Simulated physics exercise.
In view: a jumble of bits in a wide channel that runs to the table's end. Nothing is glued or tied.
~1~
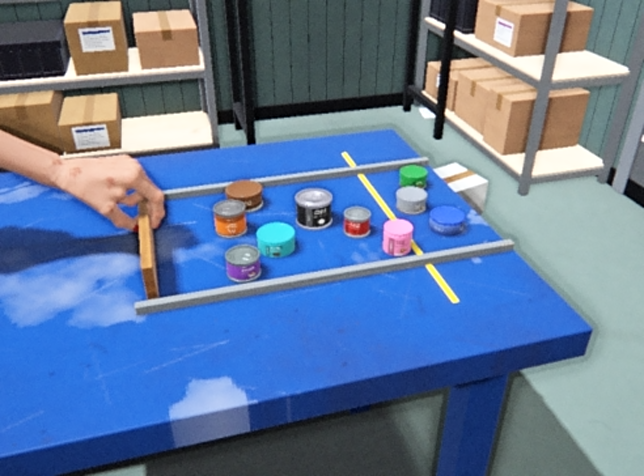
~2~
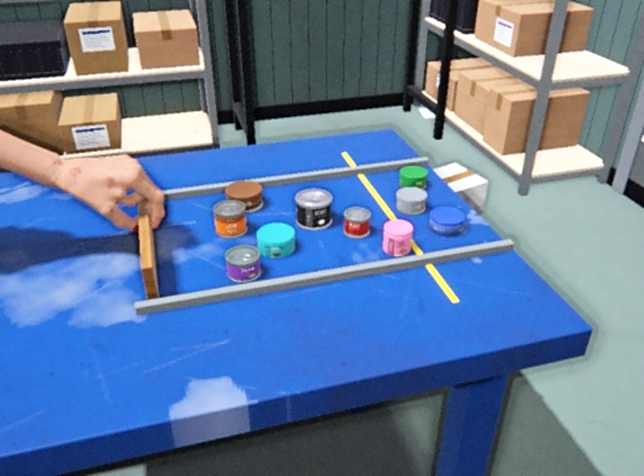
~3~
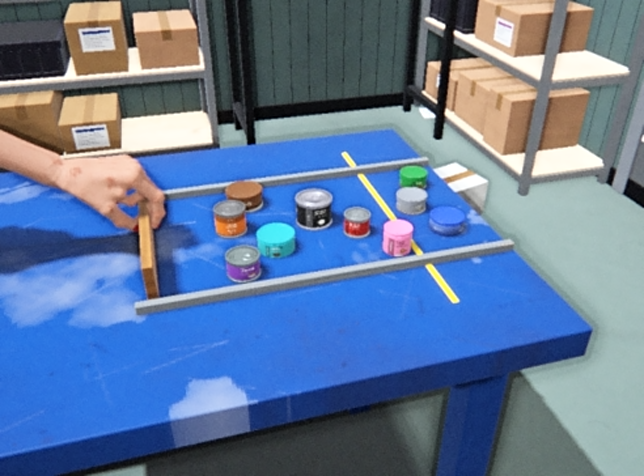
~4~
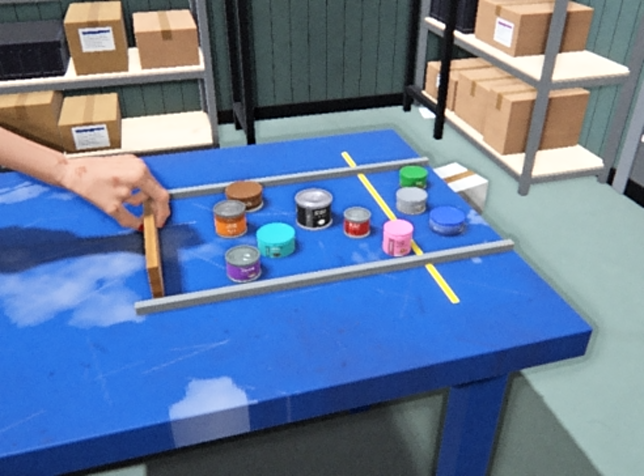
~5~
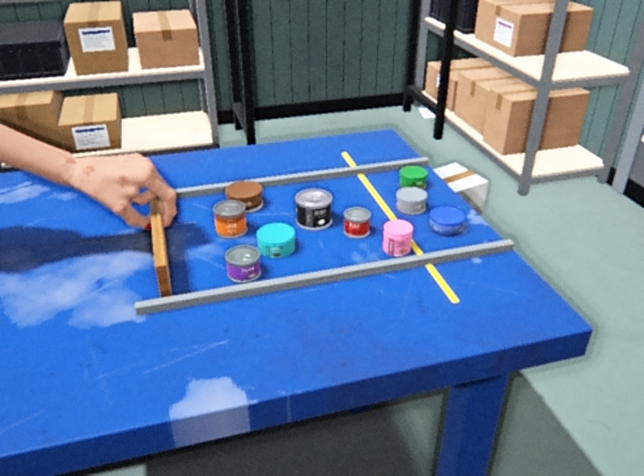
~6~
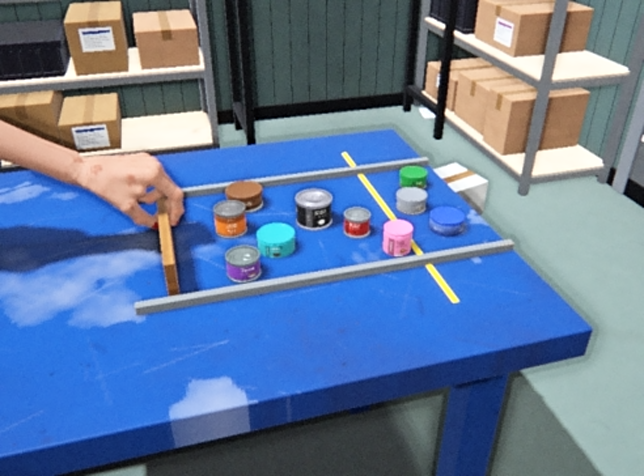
On a blue table in a storeroom, a hand held a wooden board upright behind a scatter of colourful little tins, then slid it slightly right between two rails, while the tins stayed still.
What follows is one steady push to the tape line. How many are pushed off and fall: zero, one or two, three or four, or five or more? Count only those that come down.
Outcome: The number that fall off is zero.
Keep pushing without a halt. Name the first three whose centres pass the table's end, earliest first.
The order is the grey pot, the blue tub, the green tin.
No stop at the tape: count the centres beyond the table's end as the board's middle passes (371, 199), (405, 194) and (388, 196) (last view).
It would be 0, 1 and 0.
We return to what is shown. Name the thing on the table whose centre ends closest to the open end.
That is the grey pot.
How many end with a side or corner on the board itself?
It touches 4.
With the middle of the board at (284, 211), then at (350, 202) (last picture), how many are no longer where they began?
5 and 8.
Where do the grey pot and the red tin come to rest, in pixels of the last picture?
First (459, 195), then (443, 212).
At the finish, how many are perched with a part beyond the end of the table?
It comes to 1.
A little later, none off yet; green tin at rest near (413, 179); blue tub at rest near (447, 222); grey pot at rest near (411, 201).
When it is over, the number that fall off is zero.
